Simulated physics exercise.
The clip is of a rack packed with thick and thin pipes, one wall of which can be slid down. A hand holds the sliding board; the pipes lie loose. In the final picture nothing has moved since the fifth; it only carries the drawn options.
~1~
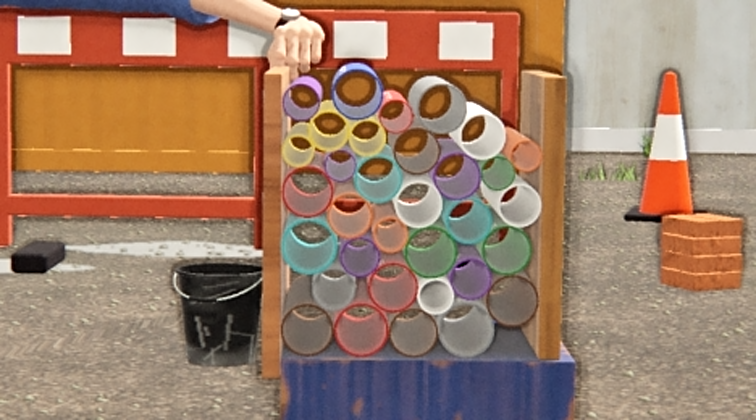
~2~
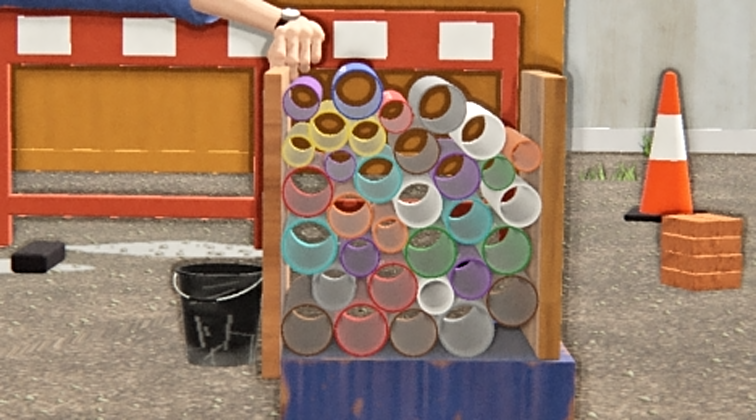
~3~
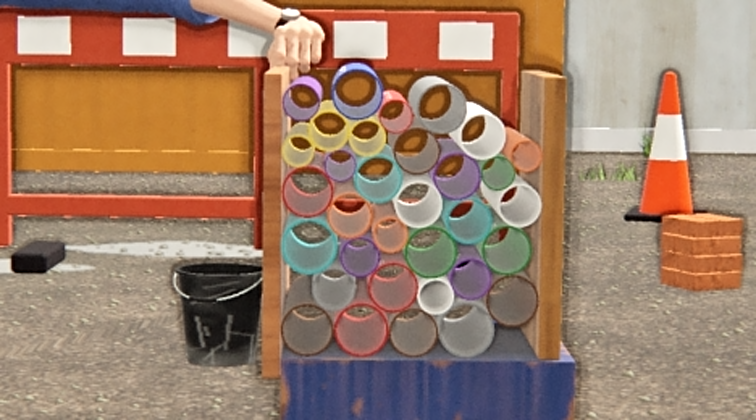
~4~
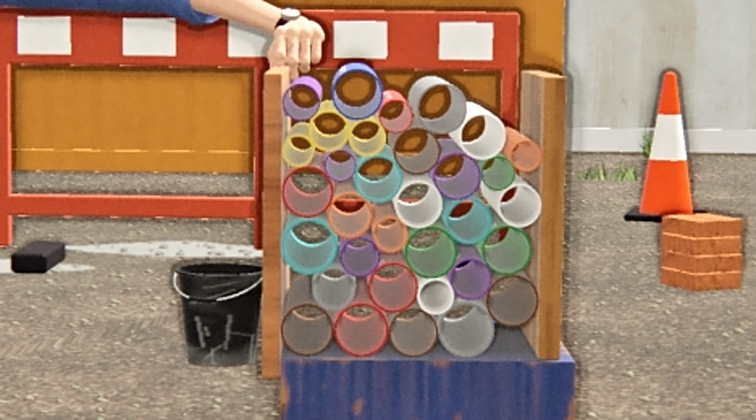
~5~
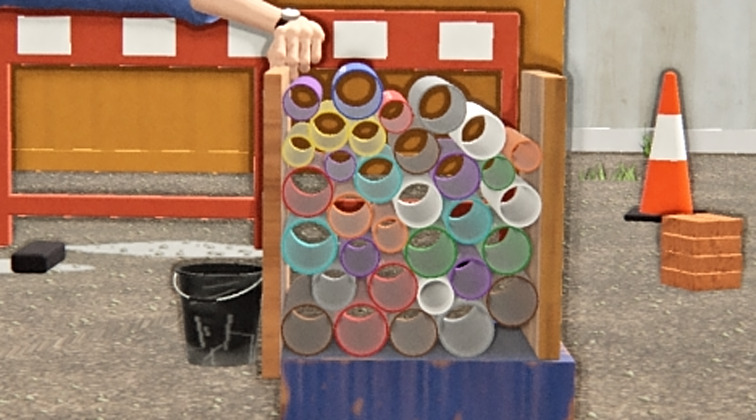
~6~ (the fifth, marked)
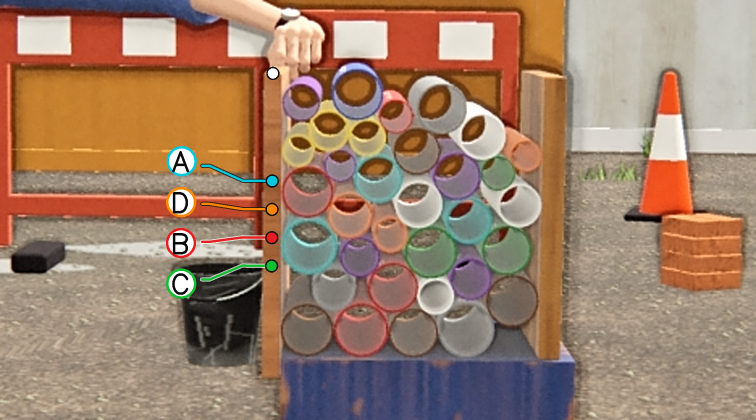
Colourful pipes lying stacked between wooden boards on a blue base, a hand resting on the left board, nothing visibly moving.
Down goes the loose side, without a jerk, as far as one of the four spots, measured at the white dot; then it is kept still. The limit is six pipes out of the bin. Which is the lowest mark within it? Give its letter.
Mark D is as low as it can go.
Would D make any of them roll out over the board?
Yes.
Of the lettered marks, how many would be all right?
The number is two.
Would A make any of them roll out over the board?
At A: Yes.
On the copy, A at (273, 181); B at (272, 238); C at (272, 266); D at (272, 209); the white dot at (273, 74).
On D. First, top of the board (282, 135).
Then, top of the board (281, 206).
Finally, top of the board (281, 208), four out over the board.
By contrast, A four out over the board; B more than six out over the board; C more than six out over the board.
